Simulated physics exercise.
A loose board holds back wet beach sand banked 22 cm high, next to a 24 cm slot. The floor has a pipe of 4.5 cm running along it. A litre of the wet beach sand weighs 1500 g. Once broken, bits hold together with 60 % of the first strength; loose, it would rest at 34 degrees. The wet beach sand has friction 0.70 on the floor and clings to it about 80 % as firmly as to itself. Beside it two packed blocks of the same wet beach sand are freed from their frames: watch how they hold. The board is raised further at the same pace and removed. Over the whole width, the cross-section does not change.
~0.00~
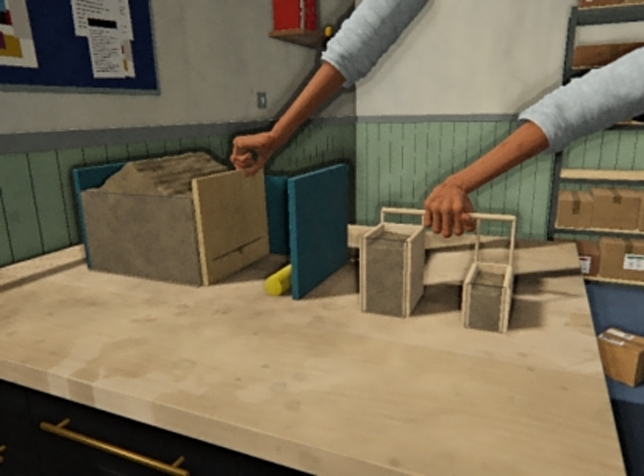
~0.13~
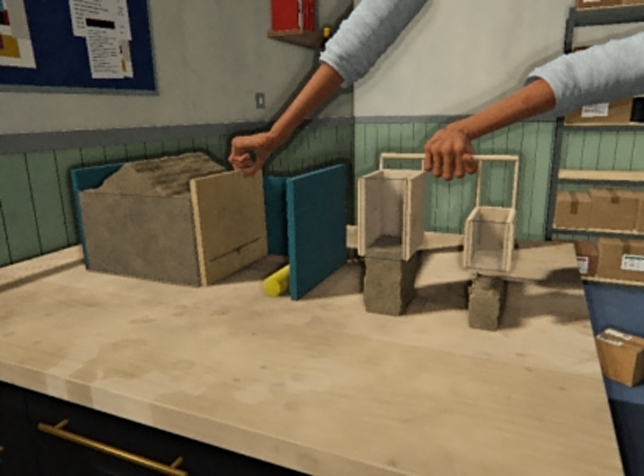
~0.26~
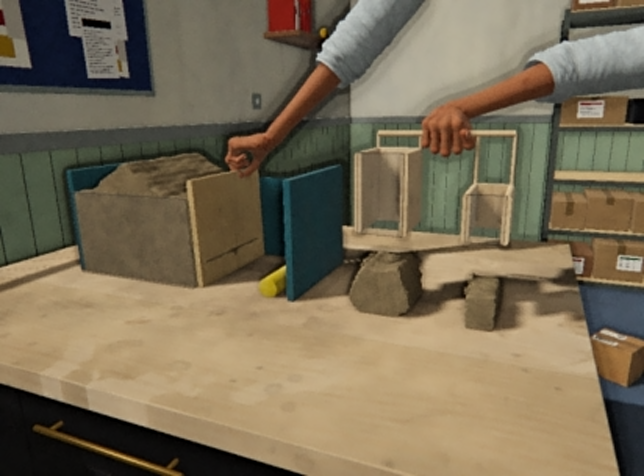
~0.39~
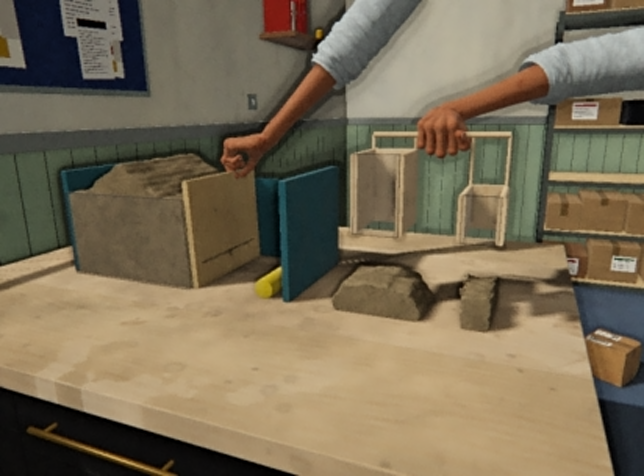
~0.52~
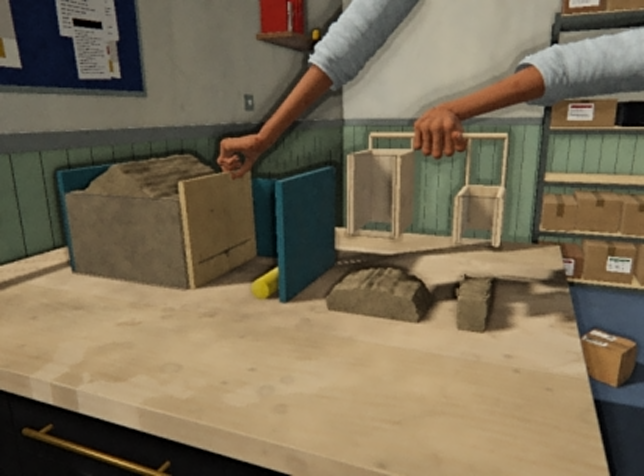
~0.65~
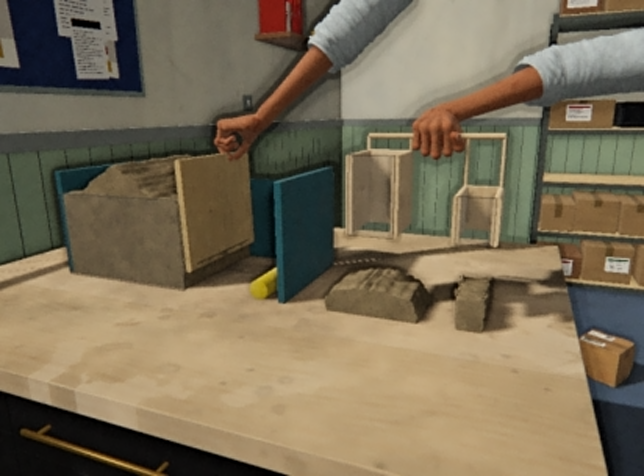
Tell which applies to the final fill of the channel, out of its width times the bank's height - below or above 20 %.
What applies is above.
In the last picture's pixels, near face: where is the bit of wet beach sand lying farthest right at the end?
It shows up near (243, 289) in the last picture.
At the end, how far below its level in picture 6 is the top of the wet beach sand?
About 4.5 cm.
After 0.82 s, the face still stands, with nothing on top of the pipe; the channel is 0 % full.
After 1.03 s, the fallen stuff reaches 12 % of the way across, with nothing on top of the pipe; the channel is 7 % full.
After 1.23 s, the fallen stuff reaches 53 % of the way across, with nothing on top of the pipe; the channel is 20 % full.
After 1.44 s, the fallen stuff reaches 64 % of the way across, with nothing on top of the pipe; the channel is 23 % full.
After 1.67 s, the fallen stuff reaches 64 % of the way across, with nothing on top of the pipe; the channel is 23 % full.
